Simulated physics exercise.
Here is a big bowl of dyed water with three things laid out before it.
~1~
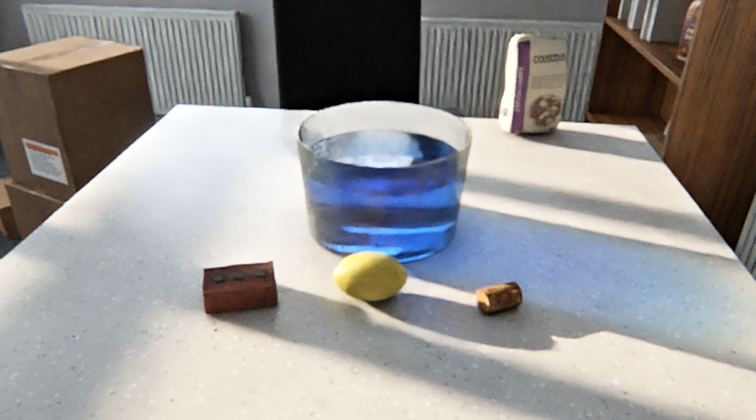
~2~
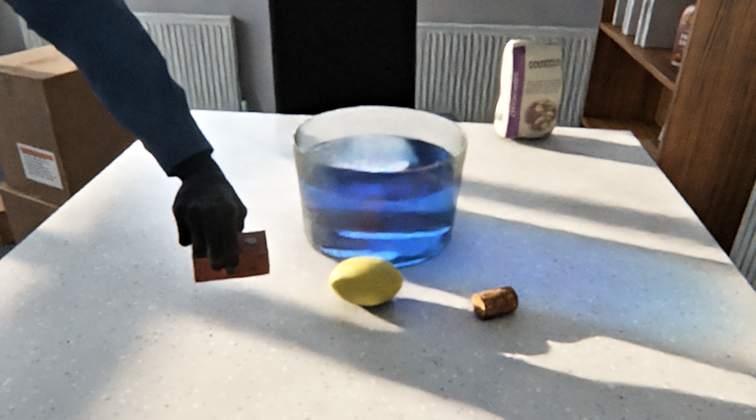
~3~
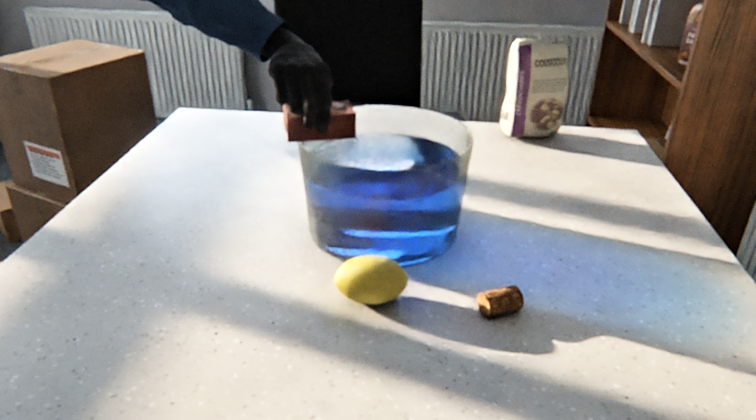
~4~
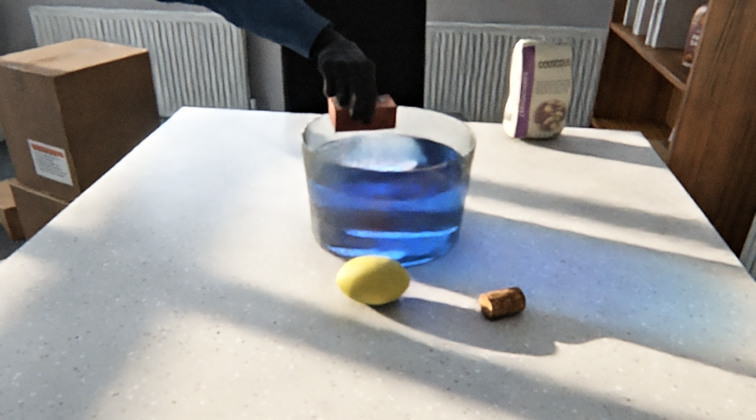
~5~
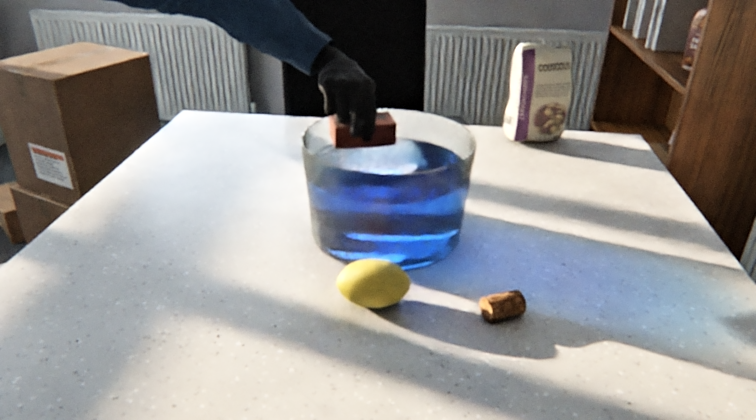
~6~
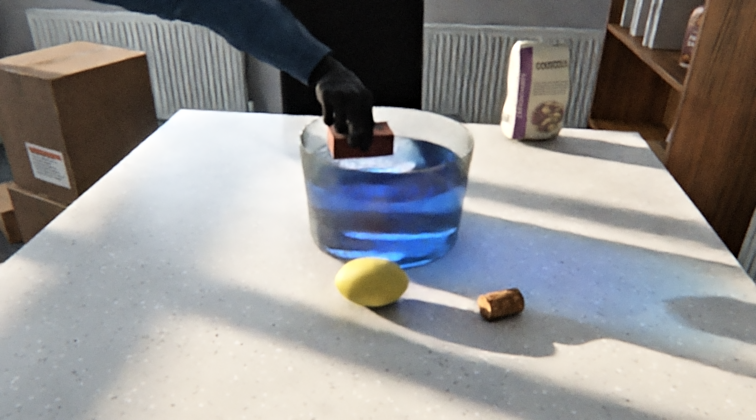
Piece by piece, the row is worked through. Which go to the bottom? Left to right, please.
Taking them from the left, one does not stay up, the next does not go down, the last does not go down.
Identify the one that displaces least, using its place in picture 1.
That would be the piece at the far right.
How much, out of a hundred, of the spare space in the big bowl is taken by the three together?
Close to 18 percent of that free room.
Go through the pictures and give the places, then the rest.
In the first picture, the row from the left; piece of brick (241, 287); lemon (371, 276); cork (499, 297).
In the second picture, a hand picks up the piece of brick; piece of brick (232, 256); cork (495, 302).
In the third picture, it is carried over; piece of brick (319, 121); lemon (371, 279).
In the fourth picture, it is above the big bowl; piece of brick (363, 113); cork (502, 302).
In the fifth picture, it comes down; piece of brick (363, 130); lemon (374, 283).
In the sixth picture, it is just over the surface; piece of brick (360, 140); lemon (372, 281); cork (501, 303).
A moment on, the piece of brick drops to the bottom.
Further on, the lemon stays afloat.
When it is over, the cork stays afloat; afloat, lemon and cork.
